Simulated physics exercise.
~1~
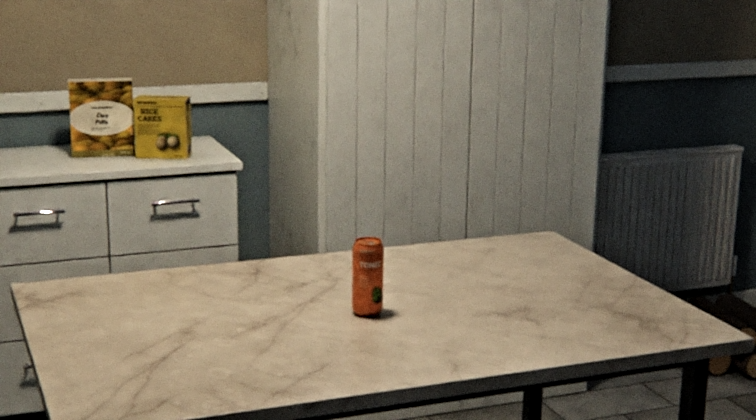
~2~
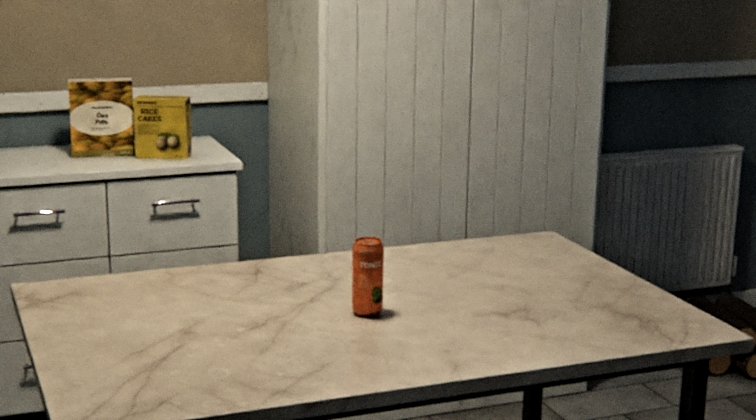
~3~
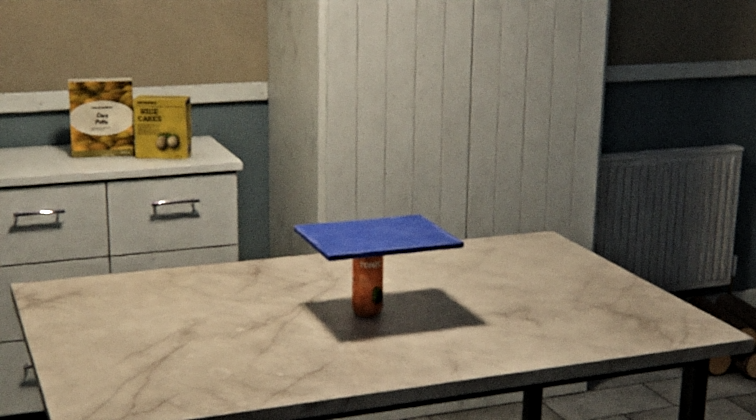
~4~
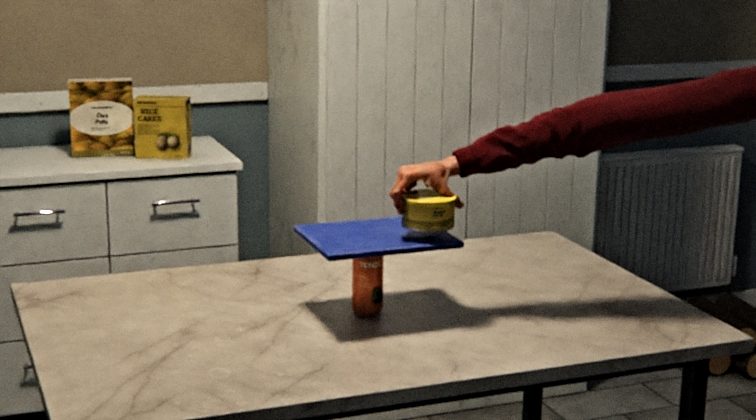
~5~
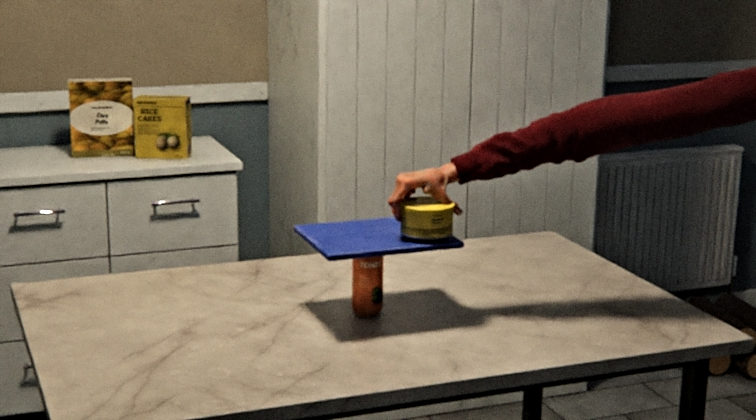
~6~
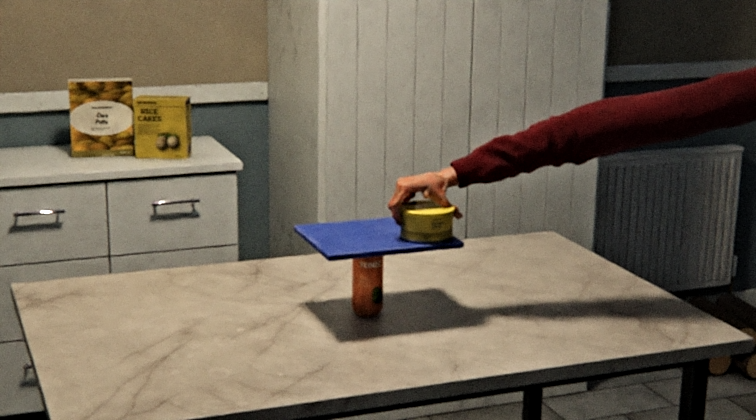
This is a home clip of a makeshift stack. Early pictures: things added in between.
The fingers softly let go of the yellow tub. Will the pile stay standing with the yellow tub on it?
The stack does not stay put.
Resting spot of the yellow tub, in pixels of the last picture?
Near (467, 290).
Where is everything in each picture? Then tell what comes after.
In the first frame, the last thing is not in view yet; orange can (368, 277).
In the second frame, the last thing is not in view yet; orange can (368, 277).
In the third frame, the last thing is not in view yet; orange can (368, 277).
In the fourth frame, still above its spot; yellow tub (428, 210); orange can (368, 277).
In the fifth frame, still above its spot; yellow tub (427, 218); orange can (368, 277).
In the sixth frame, in place under the hand; yellow tub (427, 222); orange can (368, 277).
Then, 0.40 s later than the last frame, yellow tub now fallen; blue lid tilted by 64°.
Then, 0.80 s later than the last frame, blue lid now fallen; orange can tilted by 56°.
When it is over, fallen, orange can, blue lid and yellow tub. End places, in pixels of the last picture, yellow tub near (466, 290). The stack gives way.
